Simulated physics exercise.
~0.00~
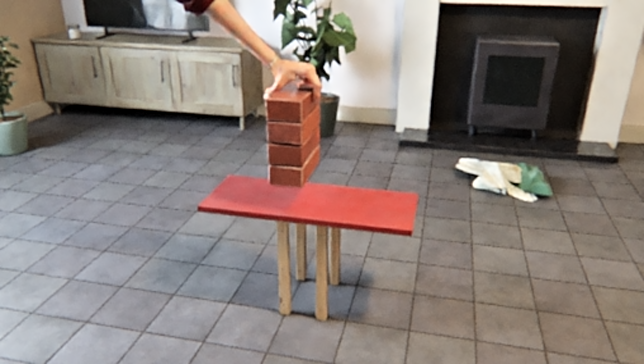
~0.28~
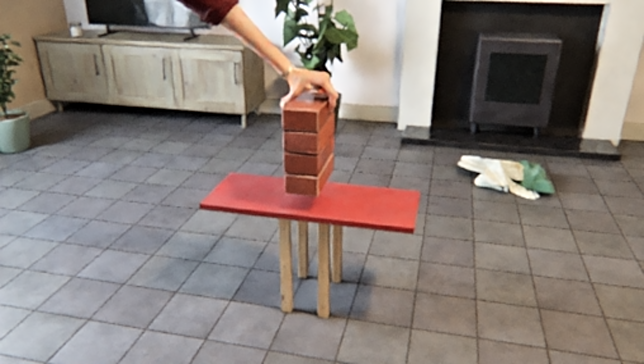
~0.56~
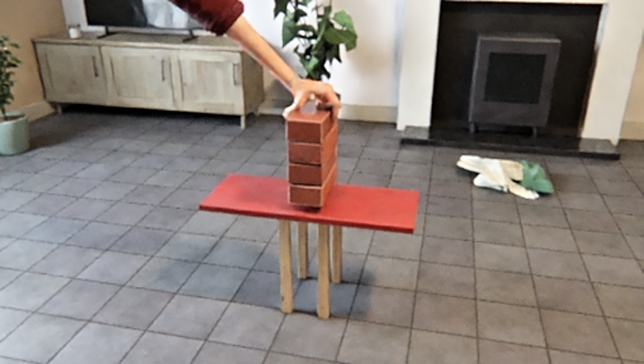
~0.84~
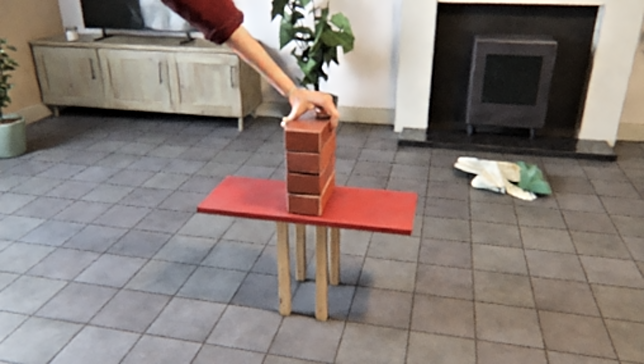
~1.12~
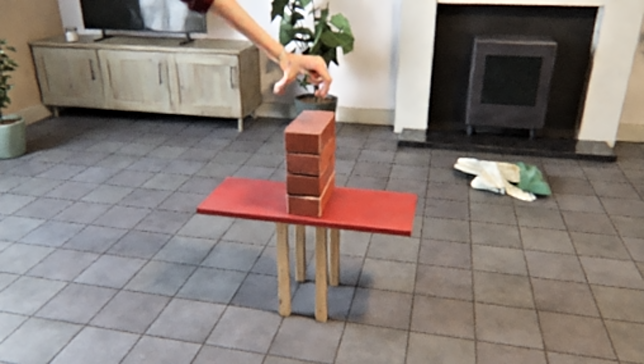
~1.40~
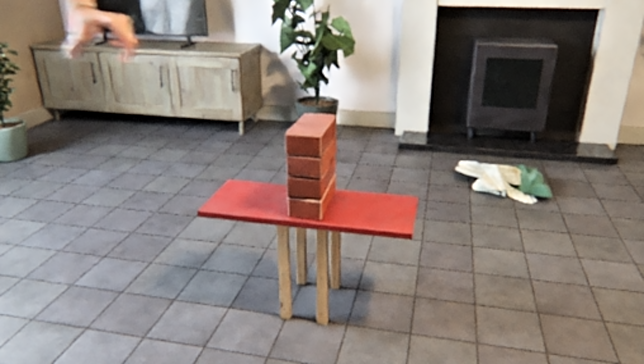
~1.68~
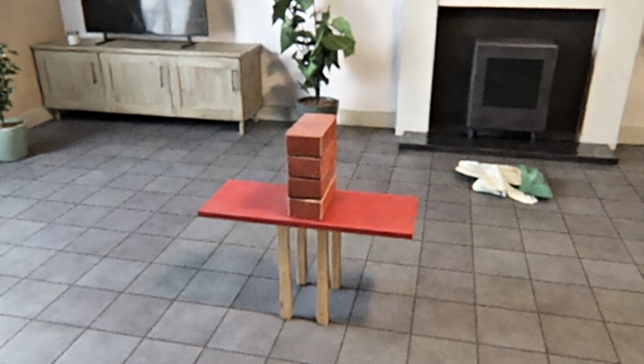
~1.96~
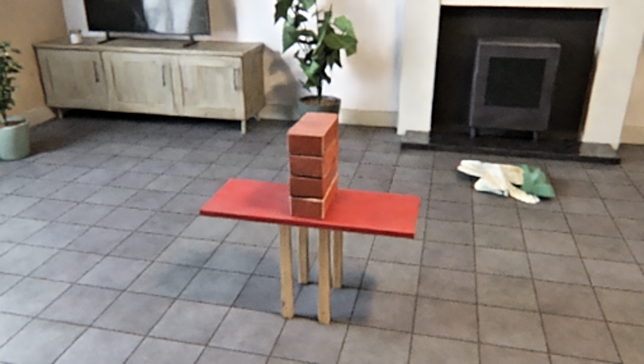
A stack of four reddish bricks is held by a hand reaching in from the top over a narrow-footed red plant stand with pale wooden legs, seen from slightly above in a grey-tiled room. Behind it are a wooden cabinet with a television on the left, a leafy plant, and a dark fireplace with pale cloths near it on the right. The hand shifts the bricks slightly right and lowers them onto the red top. Its fingers then open, and it withdraws toward the upper left. The bricks stay stacked, and the stand remains level and upright.
